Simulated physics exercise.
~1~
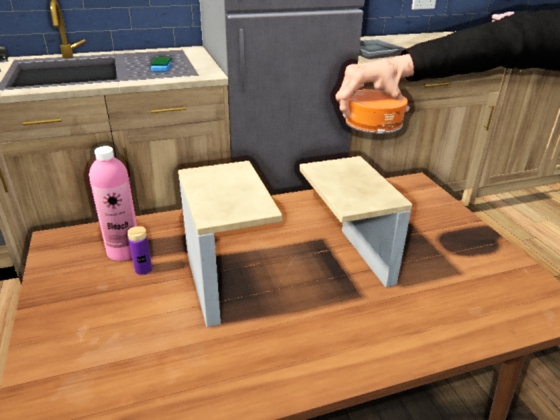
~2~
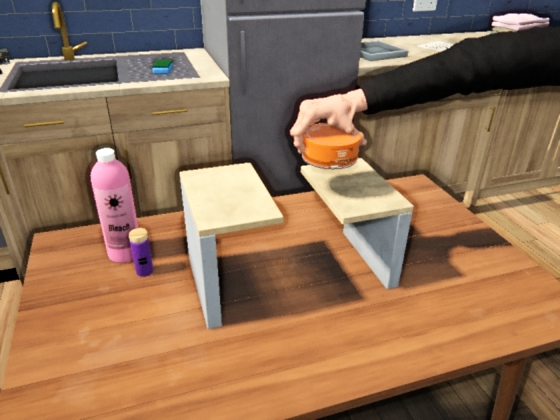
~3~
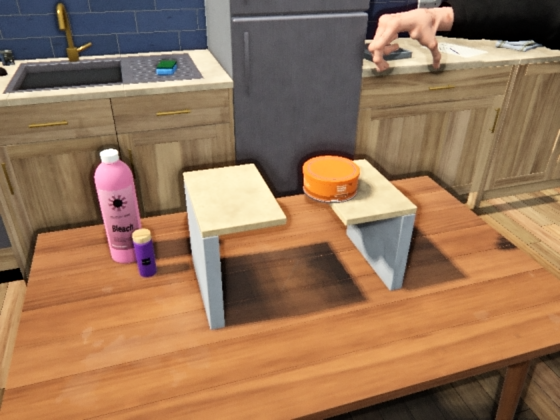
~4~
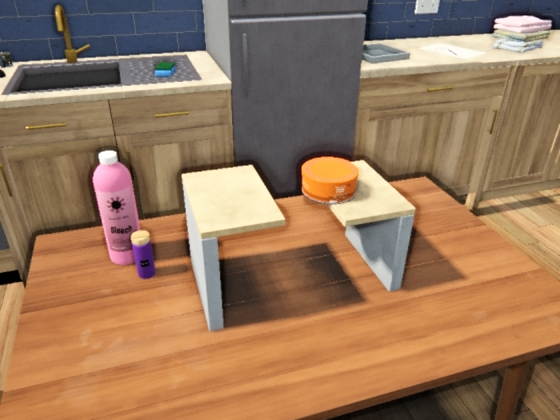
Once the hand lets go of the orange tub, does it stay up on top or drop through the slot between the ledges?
It stays up on top. The orange tub lodges at the inner side of the right ledge and does not go through the slot.
